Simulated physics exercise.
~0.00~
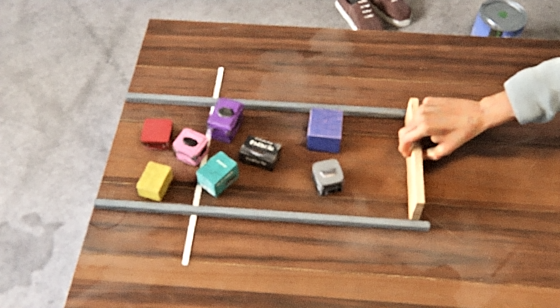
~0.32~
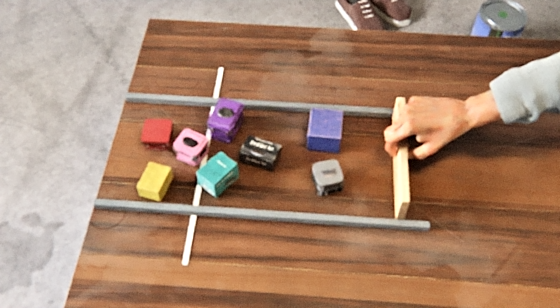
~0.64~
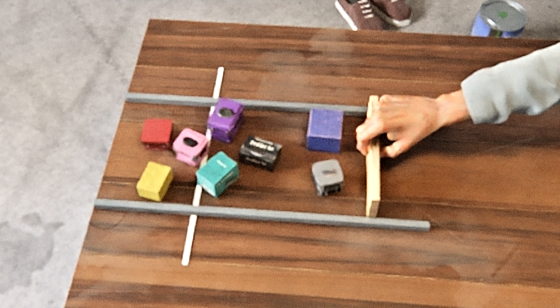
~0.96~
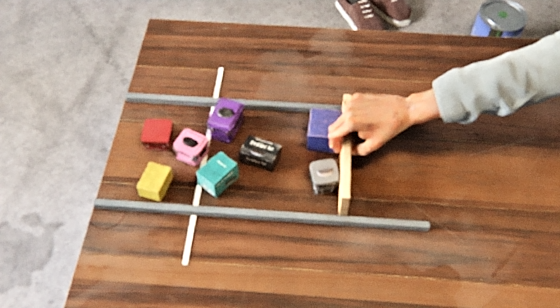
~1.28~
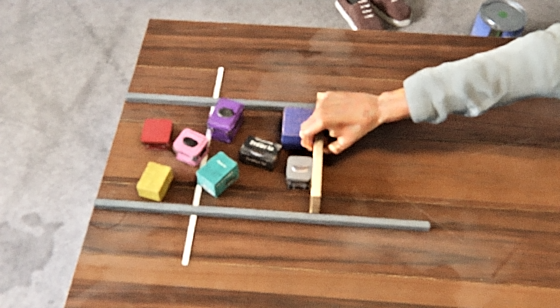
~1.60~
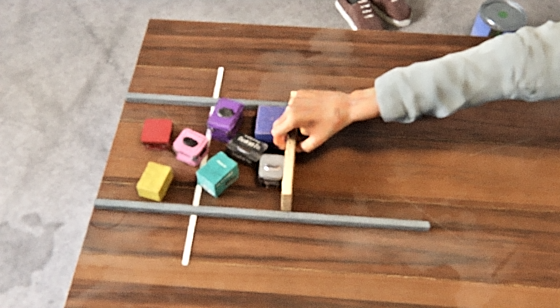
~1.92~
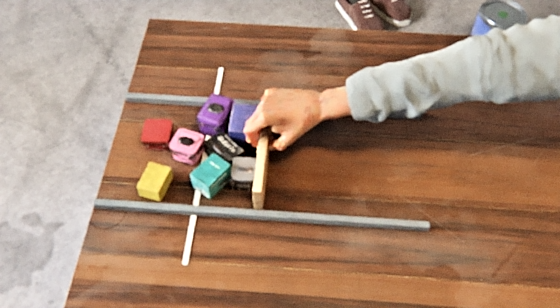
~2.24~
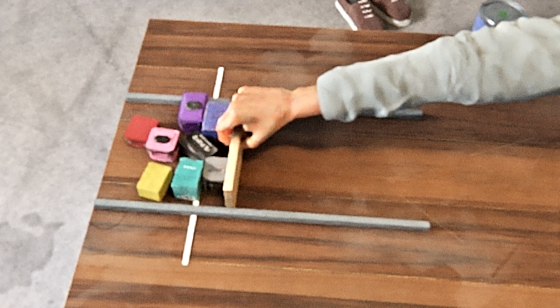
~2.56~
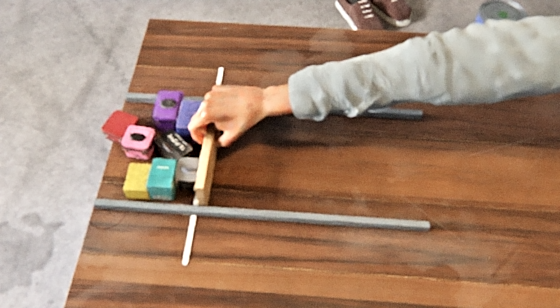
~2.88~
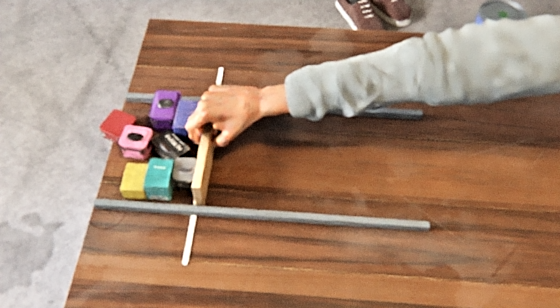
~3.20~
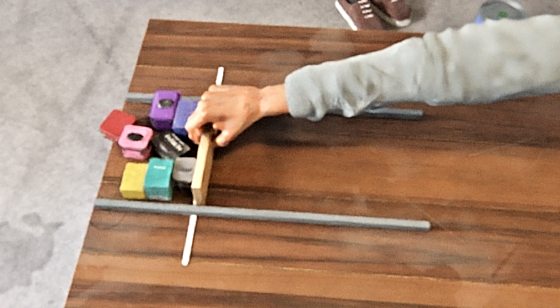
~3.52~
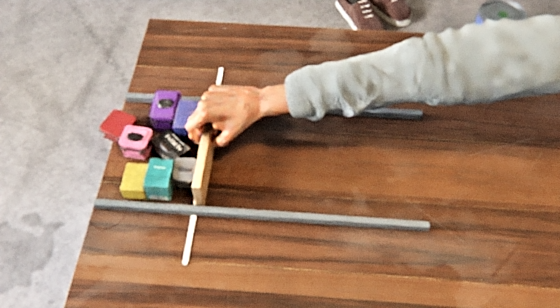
A dark wooden tabletop above a grey floor is seen from above, with two grey rails running across it and a thin pale strip lying crosswise beneath them. Small red, pink, yellow, teal, purple, black, blue and grey objects are scattered between the rails. From the right, a hand in a pale sleeve slides an upright wooden board leftward. It meets the blue block and grey case, then gathers the black box and the others into a cluster. The board stops around the strip, with the objects bunched near the table's left edge, all still on it.
